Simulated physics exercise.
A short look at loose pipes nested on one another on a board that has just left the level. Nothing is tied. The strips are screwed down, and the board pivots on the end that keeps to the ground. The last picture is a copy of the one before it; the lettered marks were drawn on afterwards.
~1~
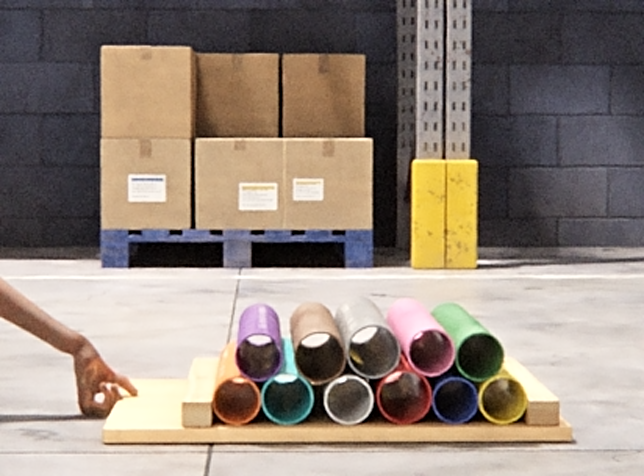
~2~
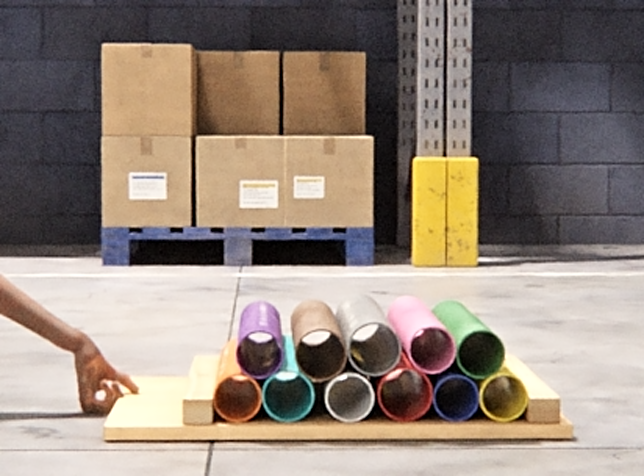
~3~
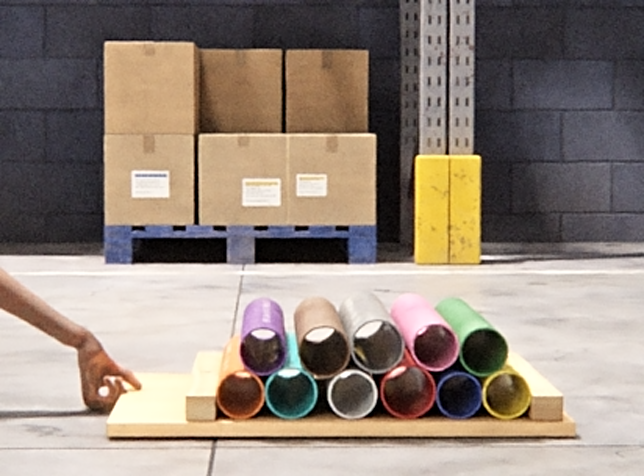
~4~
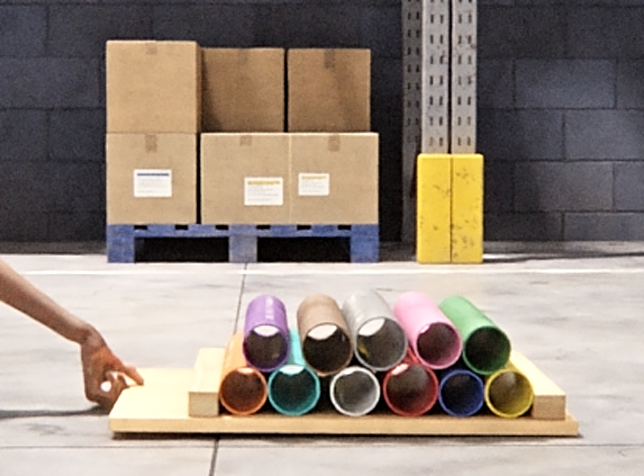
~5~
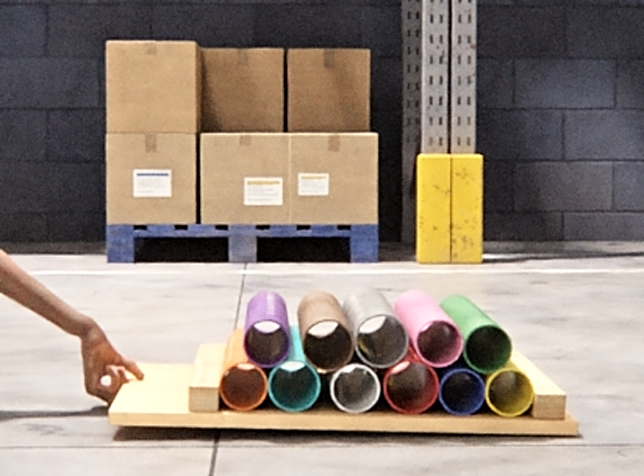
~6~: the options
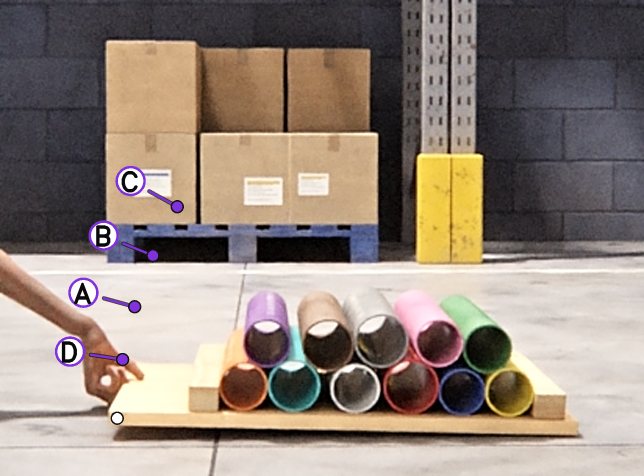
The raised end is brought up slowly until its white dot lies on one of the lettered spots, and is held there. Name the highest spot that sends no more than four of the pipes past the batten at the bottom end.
Stop at C.
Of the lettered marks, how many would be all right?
Four of the four.
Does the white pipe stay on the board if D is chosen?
Yes, with D.
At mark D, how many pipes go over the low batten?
At D the number is none.
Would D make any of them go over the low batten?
No.
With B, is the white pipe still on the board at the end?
The white pipe: Yes.
On the marked copy, A at (135, 306); B at (153, 256); C at (177, 207); D at (123, 360); the white dot at (117, 418).
Following C. Soon after the start, board at 17°.
Later, board at 29°.
In the end, board at 29°, four over the low batten (green, brown, grey, pink).
As for the rest, A two over the low batten (green, pink); B three over the low batten (green, grey, pink); D none over the low batten.
